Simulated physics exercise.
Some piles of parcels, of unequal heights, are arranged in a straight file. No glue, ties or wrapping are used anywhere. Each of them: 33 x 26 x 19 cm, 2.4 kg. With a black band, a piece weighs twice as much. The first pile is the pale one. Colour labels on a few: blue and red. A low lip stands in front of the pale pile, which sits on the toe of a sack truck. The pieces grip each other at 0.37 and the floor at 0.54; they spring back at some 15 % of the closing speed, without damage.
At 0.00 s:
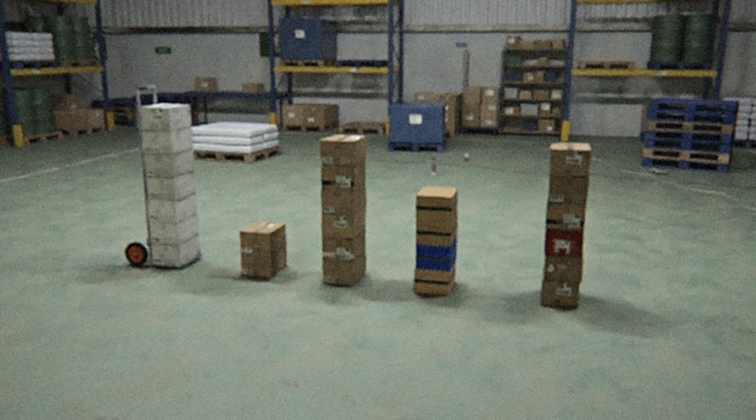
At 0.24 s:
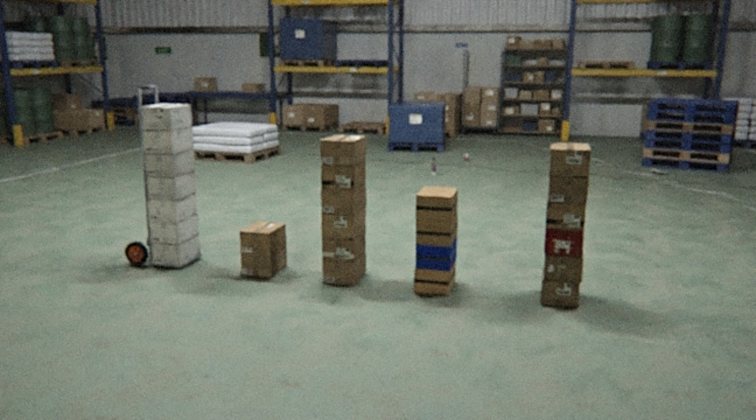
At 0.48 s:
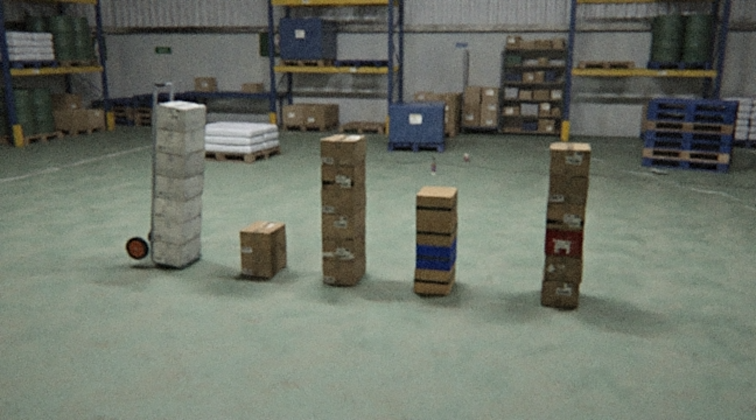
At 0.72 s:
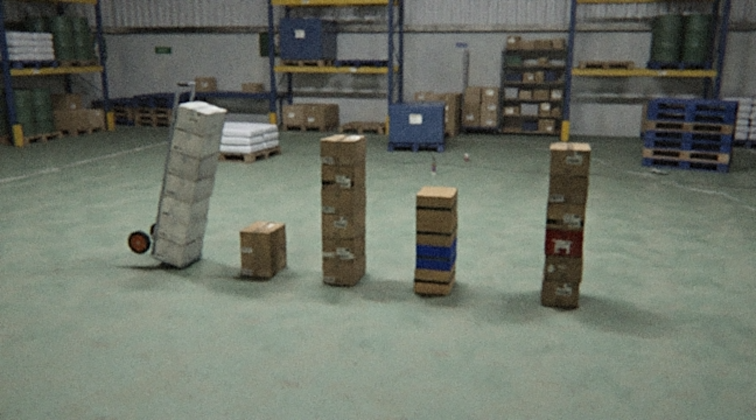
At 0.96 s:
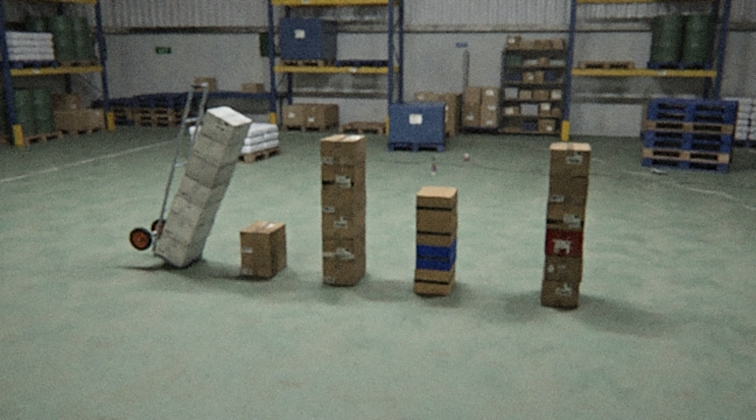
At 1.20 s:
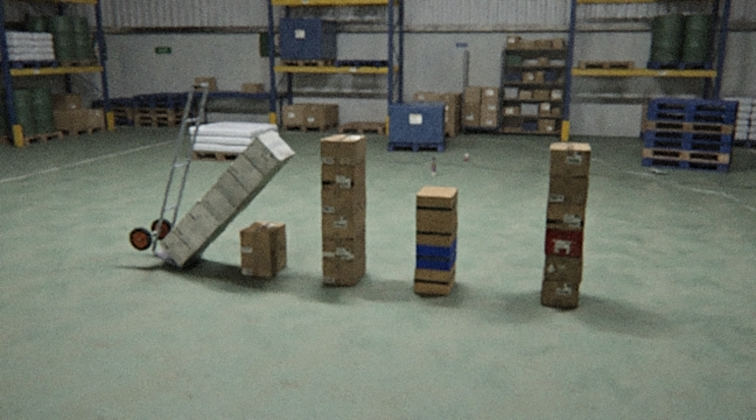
In a warehouse, a hand truck tilts right and its pale stack leans away from it.
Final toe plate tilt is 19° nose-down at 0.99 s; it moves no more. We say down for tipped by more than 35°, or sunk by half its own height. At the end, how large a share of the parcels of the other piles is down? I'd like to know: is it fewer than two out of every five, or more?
Fewer than two out of every five.
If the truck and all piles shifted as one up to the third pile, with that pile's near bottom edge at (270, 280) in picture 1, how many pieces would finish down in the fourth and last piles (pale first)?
It would come to fourth 0, last 0.
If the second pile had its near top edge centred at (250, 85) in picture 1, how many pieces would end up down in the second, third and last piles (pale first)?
Pile by pile that makes second 8, third 6, last 5.
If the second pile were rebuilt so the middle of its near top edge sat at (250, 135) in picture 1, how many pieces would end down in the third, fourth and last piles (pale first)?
In that case third 5, fourth 4, last 5.
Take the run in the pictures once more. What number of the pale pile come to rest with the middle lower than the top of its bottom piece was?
Pale pieces: 4.
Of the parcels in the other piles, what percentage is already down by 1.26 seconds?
By then 0 %.
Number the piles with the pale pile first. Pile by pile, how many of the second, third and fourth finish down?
Counting each pile, the second has 0, the third 0 and the fourth 0.
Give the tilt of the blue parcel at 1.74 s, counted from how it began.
About 0 degrees.
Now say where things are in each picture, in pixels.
In the first frame (pixels give the middle of a visible side), truck frame (140, 125) 0° forward; blue parcel (433, 258); red parcel (564, 243); none of the others has stirred.
Truck frame (141, 125) 1° forward; red parcel (564, 243), in the second frame.
Truck frame (155, 122) 6° forward, top of the pale pile leaning 7°; red parcel (564, 243); none of the others has stirred, in the third frame.
Truck frame (173, 121) 14° forward, top of the pale pile leaning 15°; red parcel (564, 243); none of the others has stirred, in the fourth frame.
Truck frame (184, 122) 19° forward, top of the pale pile leaning 25°; red parcel (564, 243); none of the others has stirred, in the fifth frame.
Truck frame (184, 122) 19° forward, top of the pale pile leaning 44°; red parcel (564, 243); blue parcel (433, 258); none of the others has stirred, in the sixth frame.
After 1.26 s, 7 of the pale pile down; none of the 18 other parcels down.
After 1.48 s, 7 of the pale pile down; none of the 18 other parcels down, 5 disturbed.
After 1.74 s, 7 of the pale pile down; none of the 18 other parcels down, 7 disturbed.
In the end (2.7 s), 7 of the pale pile down; none of the 18 other parcels down, 7 disturbed; red parcel unmoved; blue parcel unmoved. That is 0 per cent. From the last view, middles, red parcel near (564, 237), blue parcel near (437, 252).
